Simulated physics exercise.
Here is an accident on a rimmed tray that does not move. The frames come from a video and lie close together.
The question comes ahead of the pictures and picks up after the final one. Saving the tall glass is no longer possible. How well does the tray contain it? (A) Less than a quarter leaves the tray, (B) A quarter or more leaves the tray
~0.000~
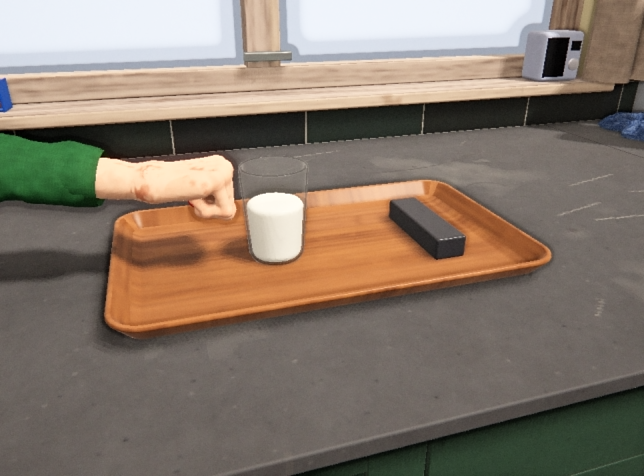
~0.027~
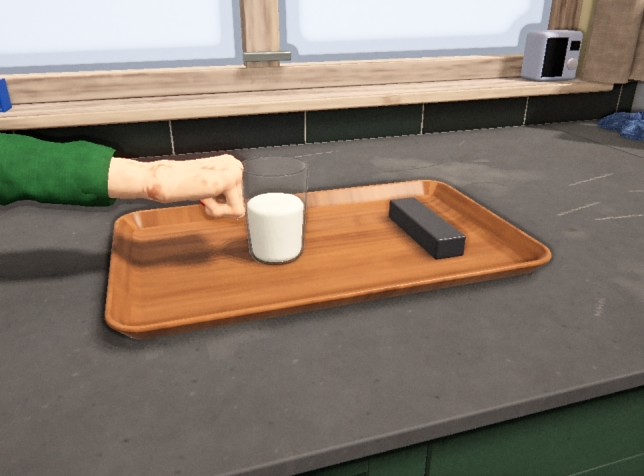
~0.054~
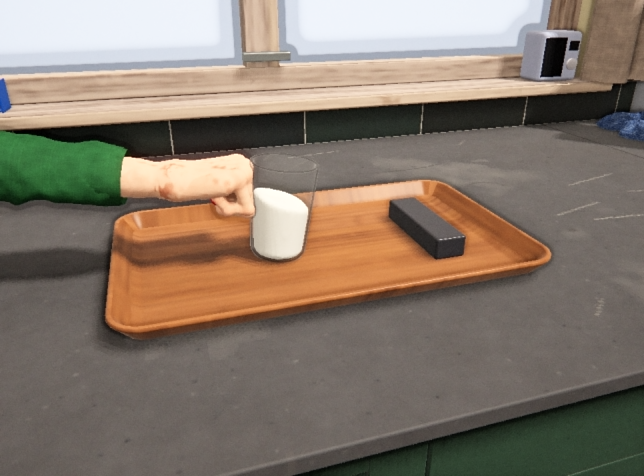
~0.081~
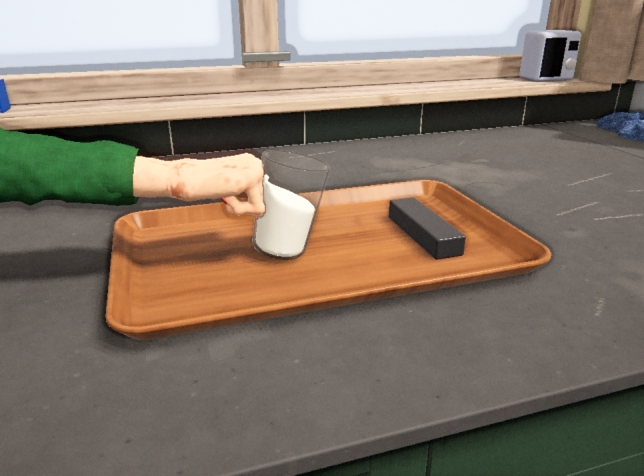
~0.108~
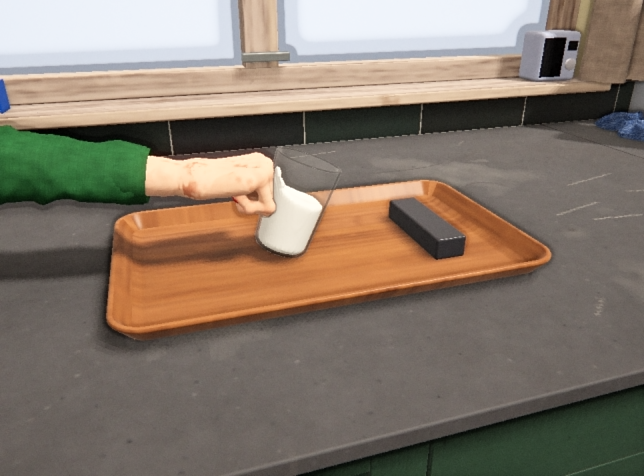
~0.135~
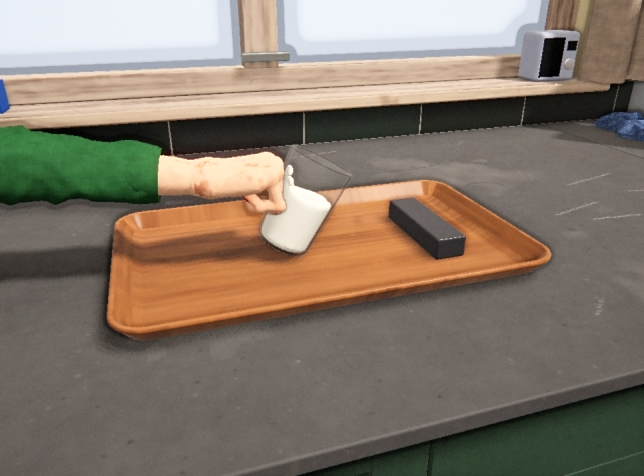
A, less than a quarter leaves the tray.
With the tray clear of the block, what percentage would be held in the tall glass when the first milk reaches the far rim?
60 in a hundred, roughly.
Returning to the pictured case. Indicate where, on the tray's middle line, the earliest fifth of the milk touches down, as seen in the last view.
Landing point, centre line: Approx. (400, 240).
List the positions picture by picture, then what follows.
The first frame shows tilt 0°; right rim (305, 164); surface from (246, 204) to (301, 198); the tray's far rim is at (489, 213); a block is fixed to the tray further along.
The second frame shows tilt 0°; right rim (305, 164); surface from (247, 204) to (301, 198).
The third frame shows tilt 7°; right rim (316, 165); surface from (253, 190) to (303, 200).
The fourth frame shows tilt 13°; right rim (327, 166); surface from (263, 176) to (313, 203).
The fifth frame shows tilt 21°; right rim (338, 169); surface from (268, 193) to (320, 201).
The sixth frame shows tilt 28°; right rim (348, 174); surface from (273, 198) to (326, 197).
A moment on, the tall glass lies on its side and 99 per cent is in the glass, 1 on the tray and 0 above or beyond its rim.
Next, the tall glass lies on its side and 55 per cent is in the glass, 32 on the tray and 13 above or beyond its rim.
Then the tall glass lies on its side and 27 per cent is in the glass, 60 on the tray and 13 above or beyond its rim.
Later the tall glass lies on its side and 15 per cent is in the glass, 73 on the tray and 12 above or beyond its rim.
At rest 88 per cent is held by tray and glass, 12 is off the tray.
